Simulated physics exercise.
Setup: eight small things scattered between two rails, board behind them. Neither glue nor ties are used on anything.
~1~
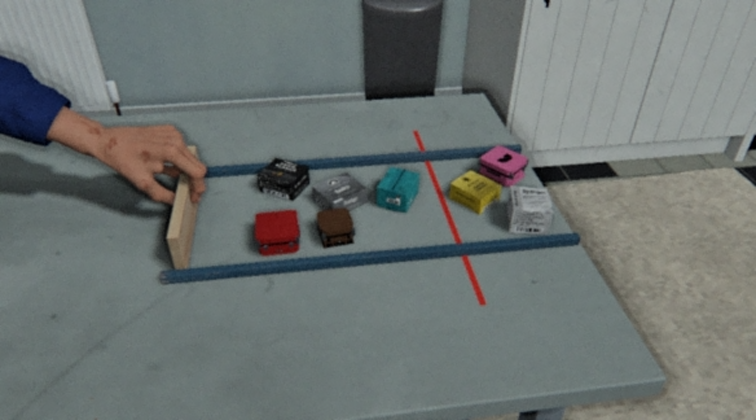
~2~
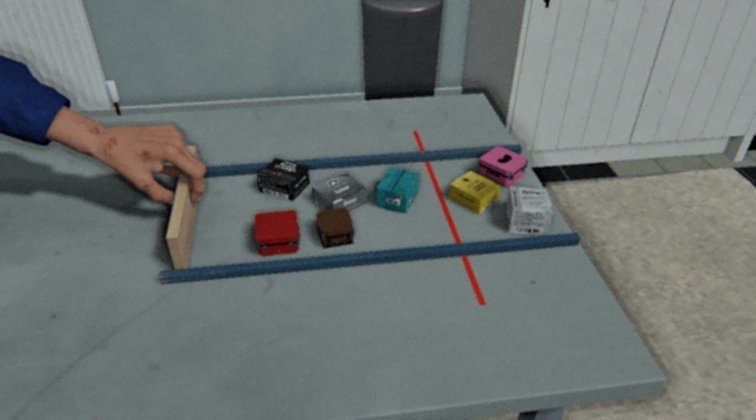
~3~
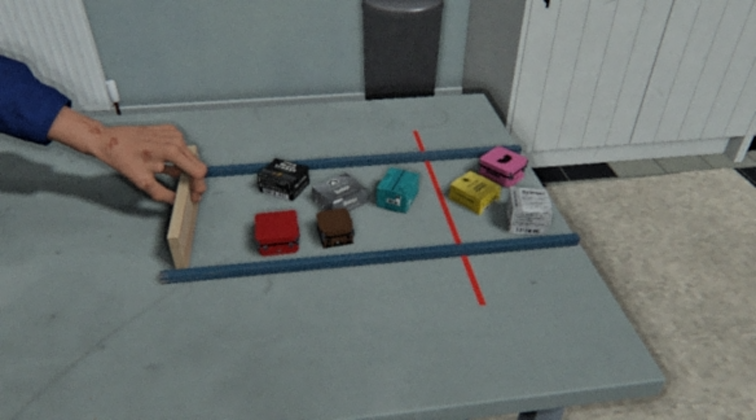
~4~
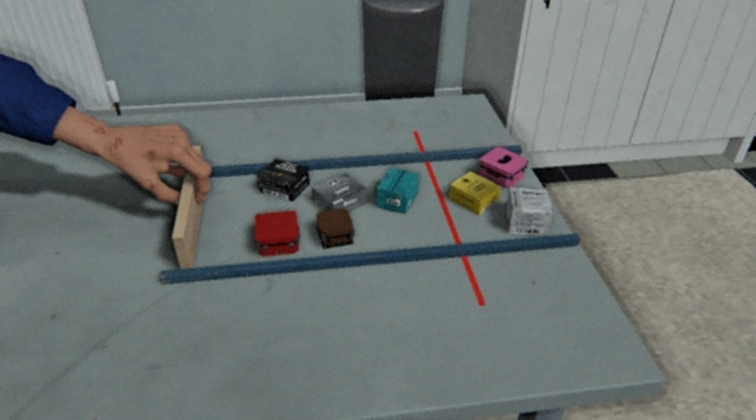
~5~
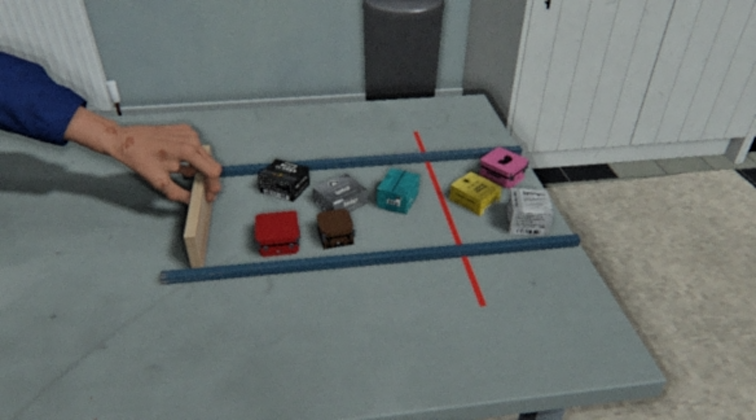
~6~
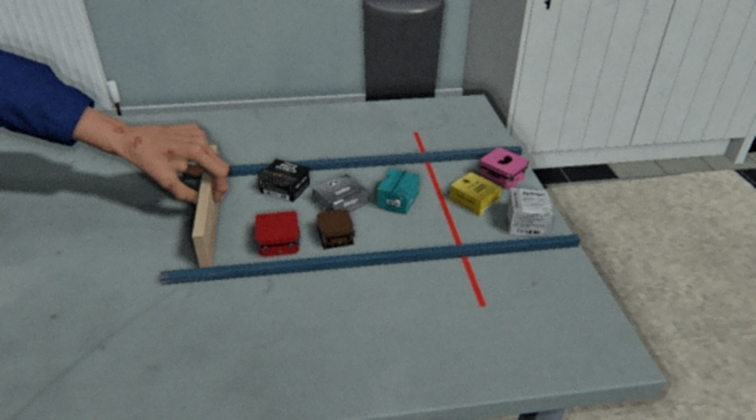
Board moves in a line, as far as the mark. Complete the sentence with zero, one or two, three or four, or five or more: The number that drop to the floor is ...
The number that drop to the floor is zero.
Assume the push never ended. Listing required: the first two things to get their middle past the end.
The yellow box first, the white box second.
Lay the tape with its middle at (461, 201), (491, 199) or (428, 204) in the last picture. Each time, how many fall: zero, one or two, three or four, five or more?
Tape one gives zero, tape two gives just one or two, and tape three gives zero.
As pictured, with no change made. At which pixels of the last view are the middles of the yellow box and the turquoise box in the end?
(535, 196), and the other (499, 189).
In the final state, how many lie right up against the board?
The figure is 3.
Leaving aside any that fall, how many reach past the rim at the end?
The number would be 0.
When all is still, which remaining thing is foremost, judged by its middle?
It is the yellow box.
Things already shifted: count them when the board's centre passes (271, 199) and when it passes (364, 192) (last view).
I make it 2 at the first spot and 5 at the other.
Soon after, none off yet; pink case at rest near (503, 169); white box at rest near (529, 212); yellow box at rest near (475, 194).
Then, none off yet; pink case at rest near (503, 169); white box at rest near (530, 213); yellow box moved a little near (497, 193).
At rest, the number that fall off is zero.
